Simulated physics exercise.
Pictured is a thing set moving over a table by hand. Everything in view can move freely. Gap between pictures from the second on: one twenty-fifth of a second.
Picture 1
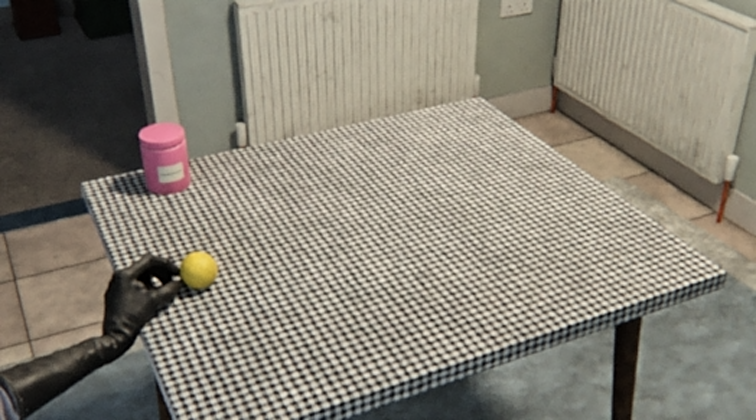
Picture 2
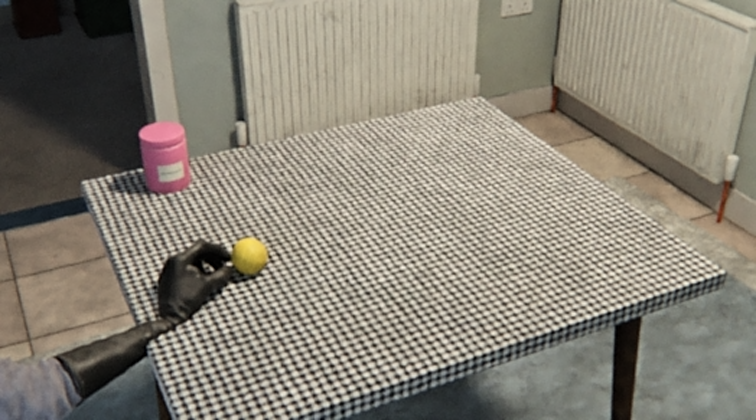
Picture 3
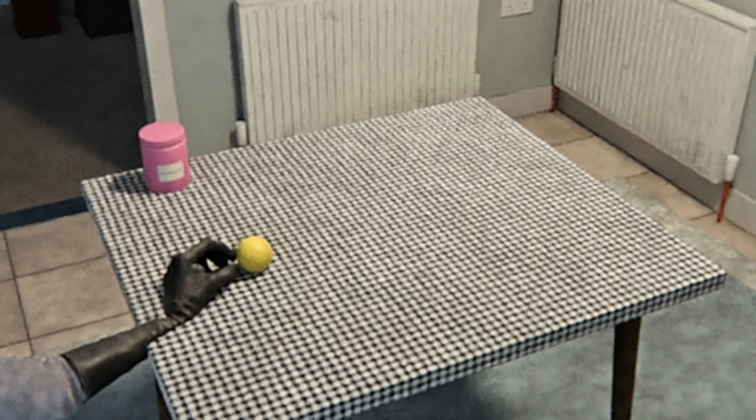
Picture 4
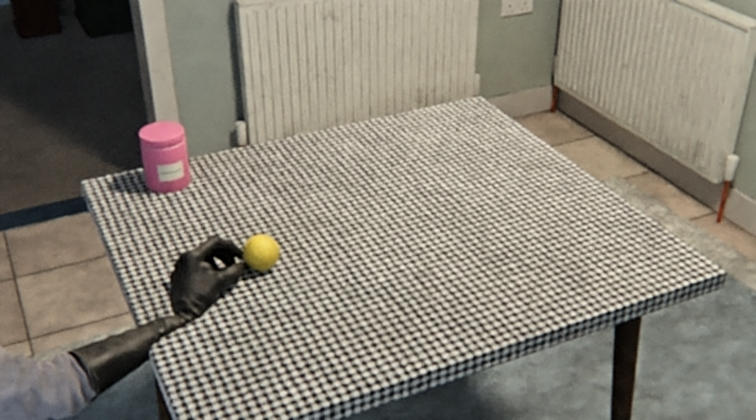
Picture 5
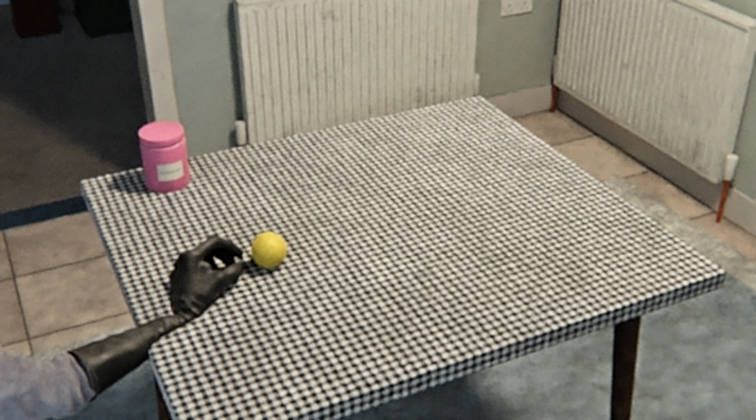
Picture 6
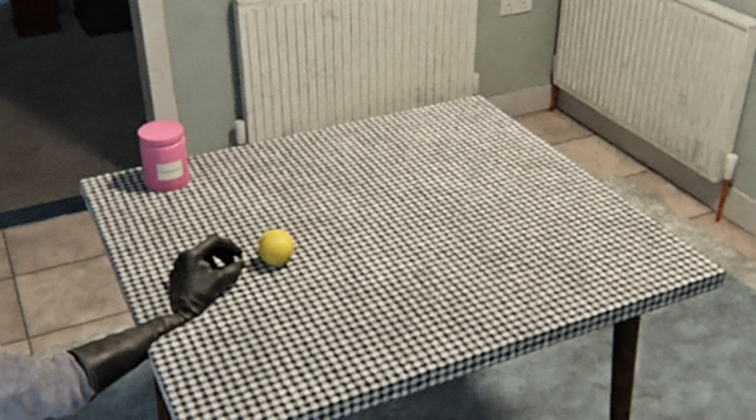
In this clip, a black-gloved hand moves a yellow lemon a short way rightward across a checkered table, then stays nearly still as the lemon rolls slightly away from its fingers, while a pink lidded container stands motionless behind.
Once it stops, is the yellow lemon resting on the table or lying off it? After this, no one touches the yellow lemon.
My bet is it keeps to the table.
Then, 0.20 s after the last picture, yellow lemon rolled about its own width near (310, 239).
Then, 0.40 s after the last picture, yellow lemon rolled well along near (336, 232).
Then, 0.80 s after the last picture, yellow lemon rolled well along near (370, 223).
At rest, moved from the start, yellow lemon. Seen from the same camera at the end, yellow lemon near (380, 221).
